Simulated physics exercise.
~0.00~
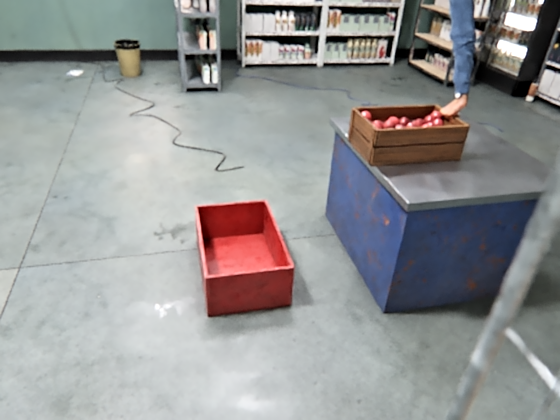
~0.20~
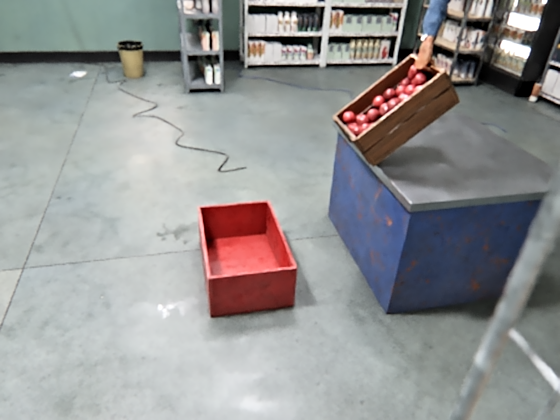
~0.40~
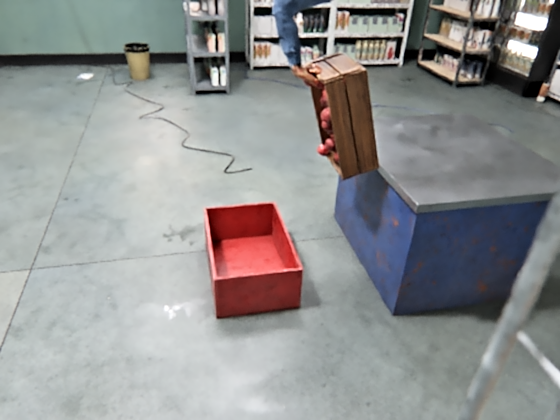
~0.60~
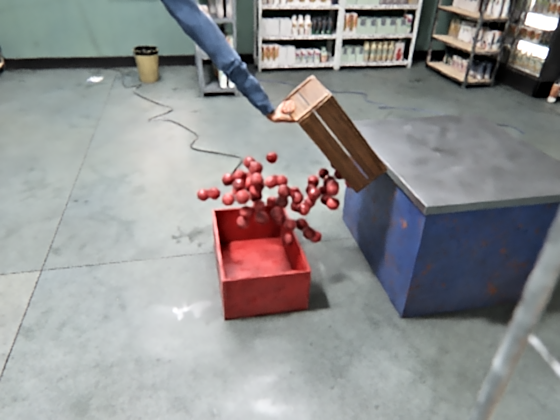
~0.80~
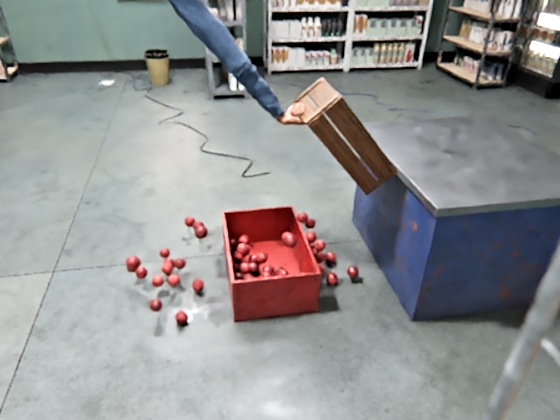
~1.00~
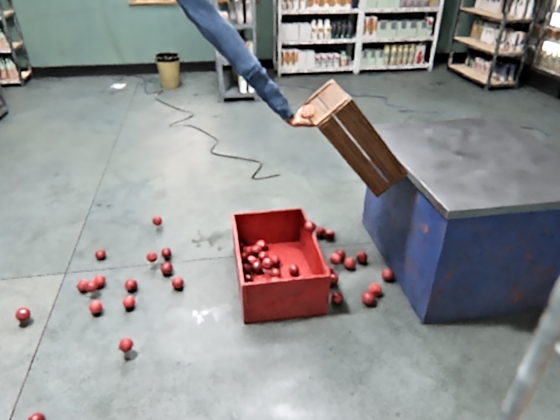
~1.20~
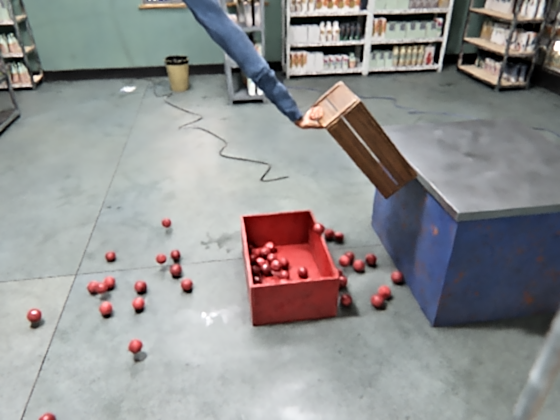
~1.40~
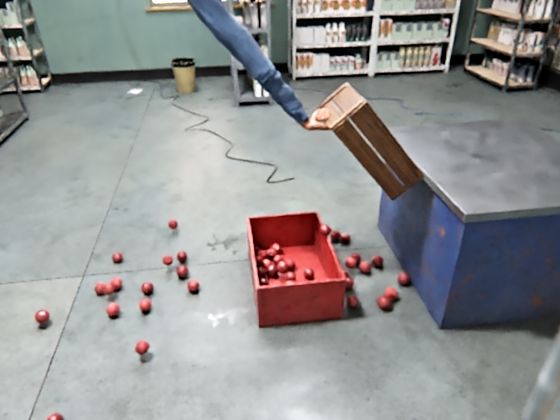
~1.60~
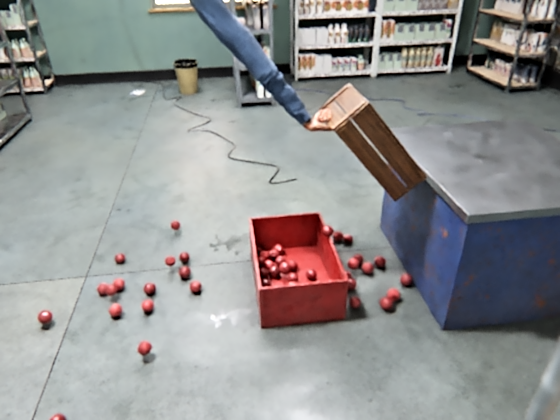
Red apples tumbling from a wooden crate tipped by a hand, some landing in a red tub, others scattering across the floor.
